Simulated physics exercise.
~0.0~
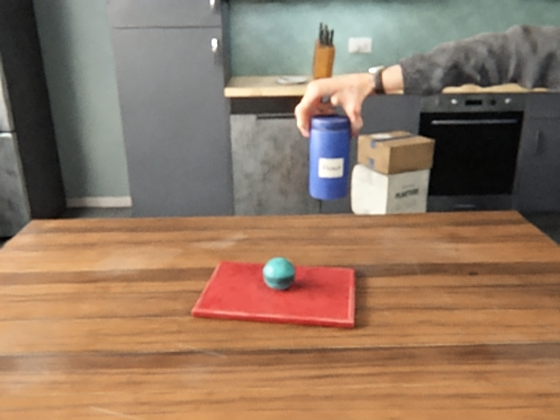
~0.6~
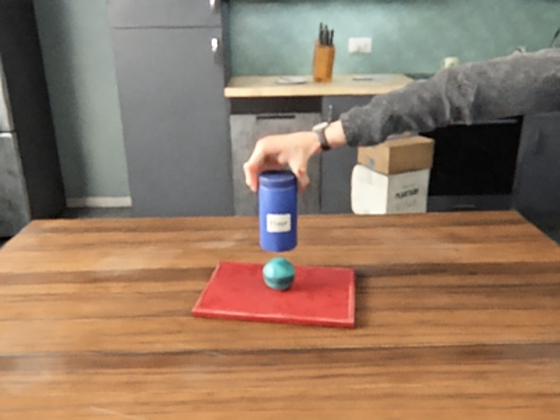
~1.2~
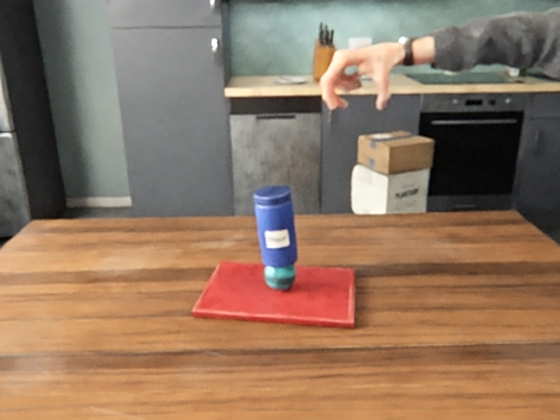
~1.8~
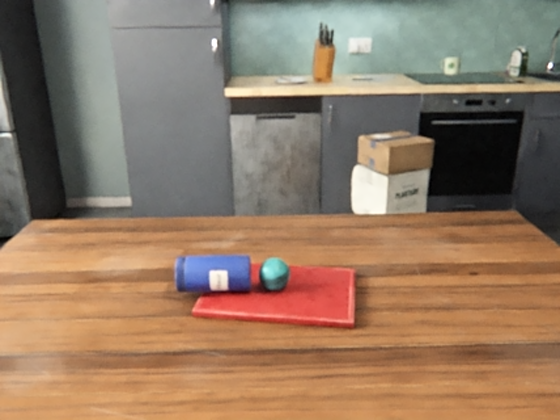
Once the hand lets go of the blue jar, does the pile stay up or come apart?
It comes apart. The blue jar tips to the left and ends up lying on its side, while the ball and the red tray stay in place.
Blue jar being set by a hand on a teal ball over a red tray, tipping once released and ending on its side.
